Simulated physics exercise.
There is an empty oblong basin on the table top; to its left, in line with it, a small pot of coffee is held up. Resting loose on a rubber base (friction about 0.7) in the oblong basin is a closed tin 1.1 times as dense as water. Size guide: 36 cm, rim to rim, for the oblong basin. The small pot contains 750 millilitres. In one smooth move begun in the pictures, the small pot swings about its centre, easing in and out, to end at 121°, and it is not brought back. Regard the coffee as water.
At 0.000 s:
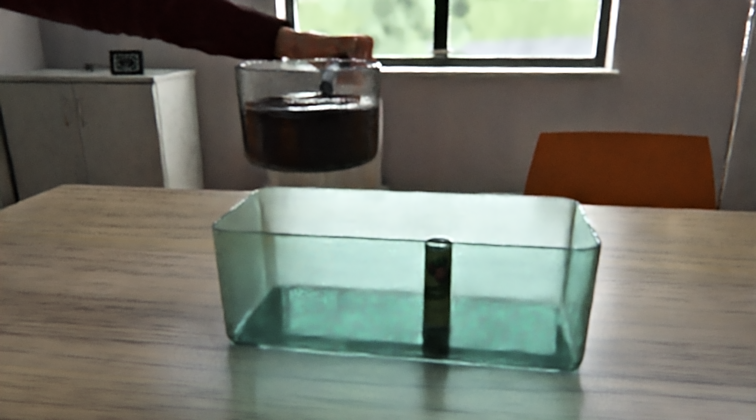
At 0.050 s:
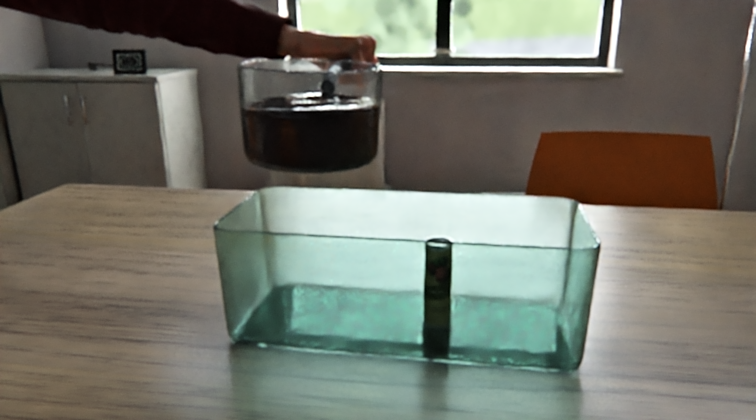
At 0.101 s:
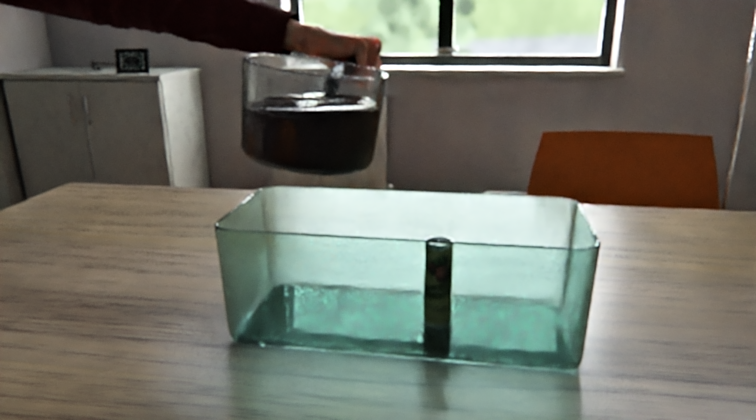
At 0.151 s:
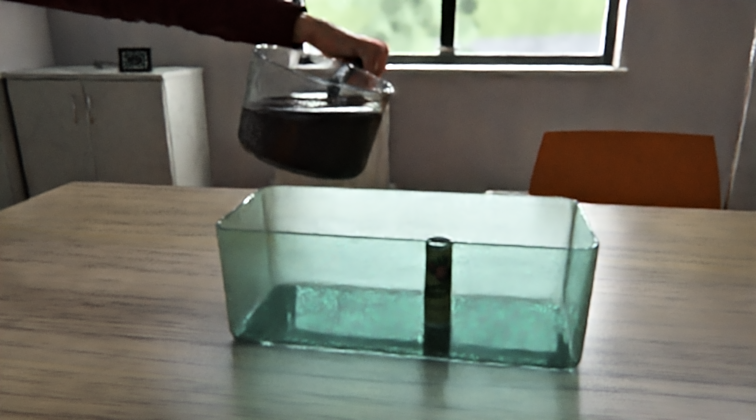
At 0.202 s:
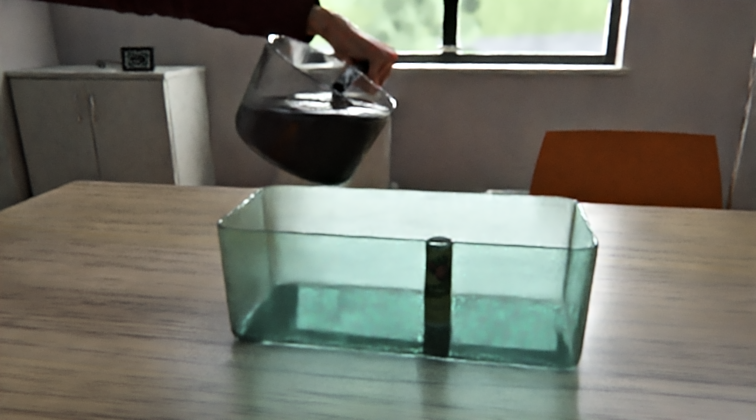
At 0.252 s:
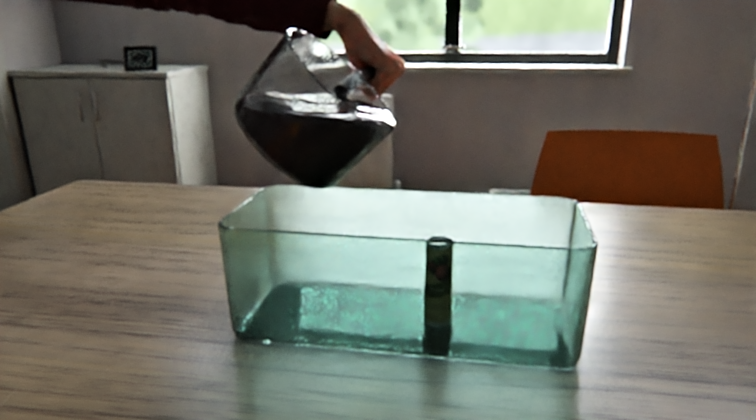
An arm in a dark red sleeve reaches in from the left over a pale wooden table, seen from the front and slightly above. The hand holds a clear pot of dark liquid above the left part of a see-through green basin with a dark upright cylinder, before a white cabinet, window and orange chair. The pot leans steadily further rightward, its liquid shifting inside, while the camera drifts very slightly.
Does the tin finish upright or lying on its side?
It finishes lying on its side.
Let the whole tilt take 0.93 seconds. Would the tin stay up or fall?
Then it tips over.
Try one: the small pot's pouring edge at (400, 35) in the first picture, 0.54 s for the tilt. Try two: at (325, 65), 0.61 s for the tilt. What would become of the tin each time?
In the first try it comes down; in the second it remains standing.
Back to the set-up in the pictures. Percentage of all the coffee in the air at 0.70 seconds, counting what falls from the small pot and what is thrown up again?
Around 3 per cent of the liquid is in flight.
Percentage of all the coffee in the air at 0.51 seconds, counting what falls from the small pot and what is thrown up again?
26 per cent.
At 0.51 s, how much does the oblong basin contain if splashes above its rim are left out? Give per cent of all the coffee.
About 50 per cent.
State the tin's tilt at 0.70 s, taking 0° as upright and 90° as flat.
The tilt comes to near 20°.
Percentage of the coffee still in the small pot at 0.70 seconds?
Roughly 3 percent remains.
After 0.51 s the tilt is 113° and 25 per cent is still to pour; the tin stands where it began.
After 0.70 s the tilt is 121° and 3 per cent is still to pour; the tin leans 22°.
After 0.90 s the tilt is 121° and 0 per cent is still to pour; the tin lies on its side.
After 1.11 s the tilt is 121° and 0 per cent is still to pour; the tin lies on its side.
In the end the tin lies on its side.
